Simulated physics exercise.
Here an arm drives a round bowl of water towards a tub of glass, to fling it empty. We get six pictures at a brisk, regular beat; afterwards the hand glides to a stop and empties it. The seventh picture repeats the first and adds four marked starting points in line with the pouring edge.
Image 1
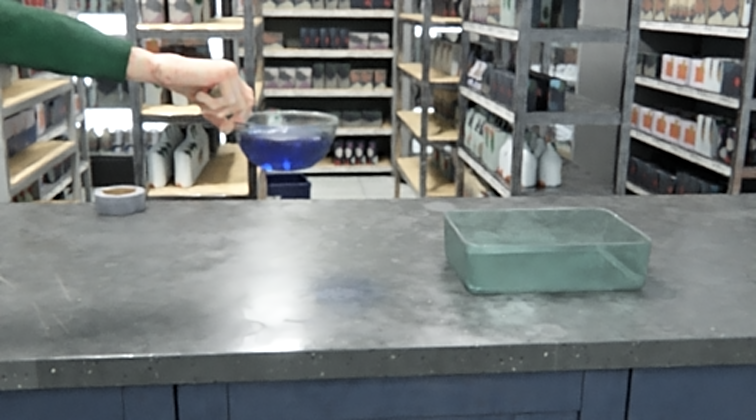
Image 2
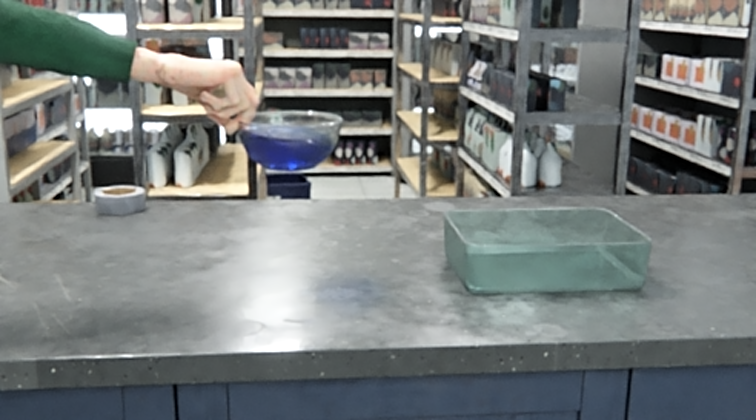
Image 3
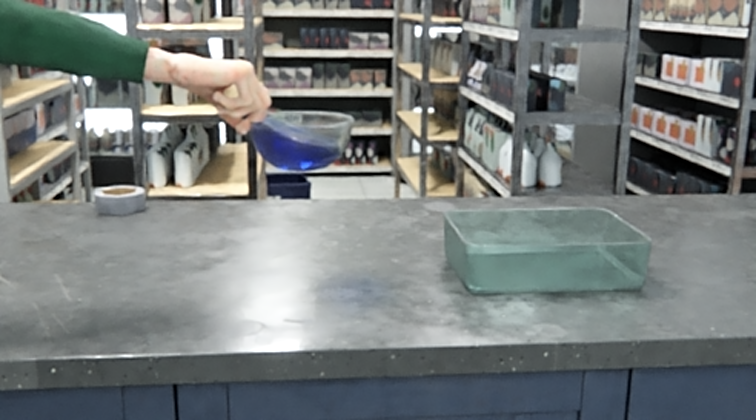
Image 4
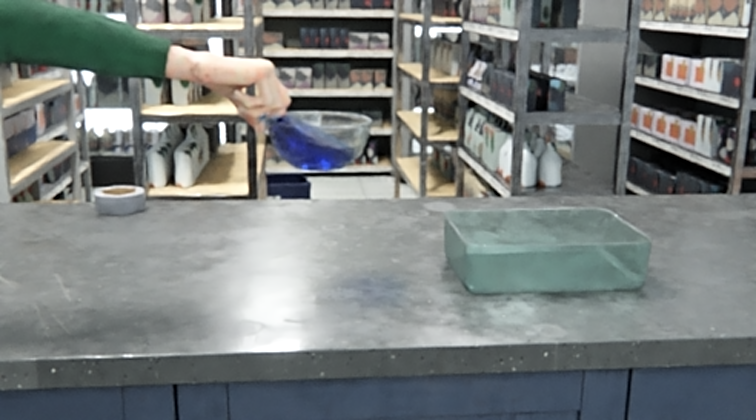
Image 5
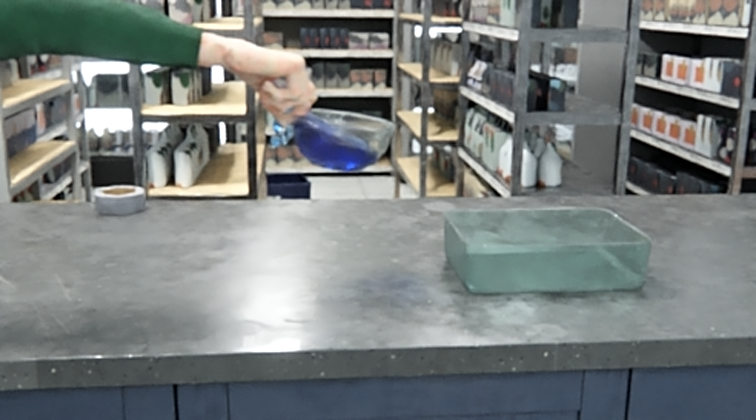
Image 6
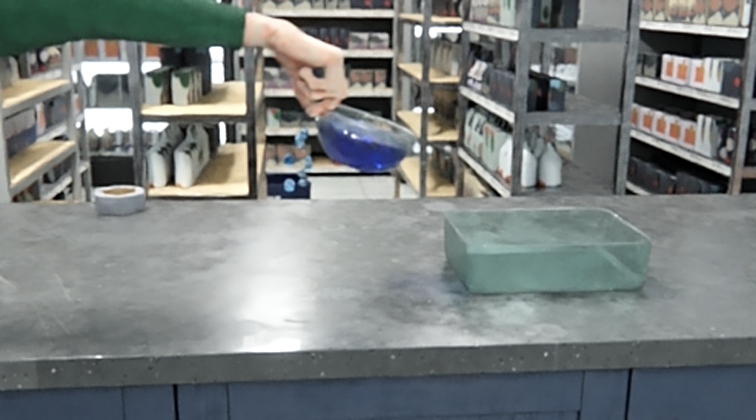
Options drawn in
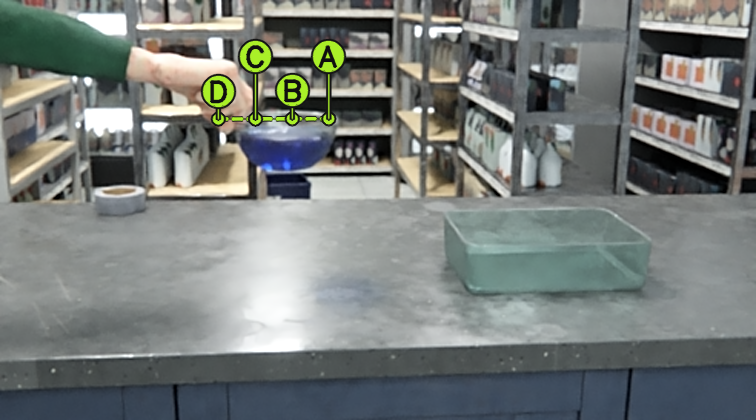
An arm in a green sleeve moving a glass bowl of blue water rightward over a counter, tilting it as drops escape behind.
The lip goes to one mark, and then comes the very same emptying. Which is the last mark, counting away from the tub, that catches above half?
Dot B.
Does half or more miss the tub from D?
Yes, that goes wrong.
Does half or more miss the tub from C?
Yes, it does.
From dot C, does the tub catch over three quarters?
No, less.
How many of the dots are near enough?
Two.
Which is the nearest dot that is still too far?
The answer is C.
On the marked copy, A at (328, 118); B at (292, 118); C at (255, 118); D at (218, 119).
With A, about 74 % lands in the tub, 11 % falls short and 15 % goes beside or beyond.
With B, about 62 % lands in the tub, 26 % falls short and 12 % goes beside or beyond.
With C, about 33 % lands in the tub, 62 % falls short and 6 % goes beside or beyond.
With D, about 0 % lands in the tub, 98 % falls short.
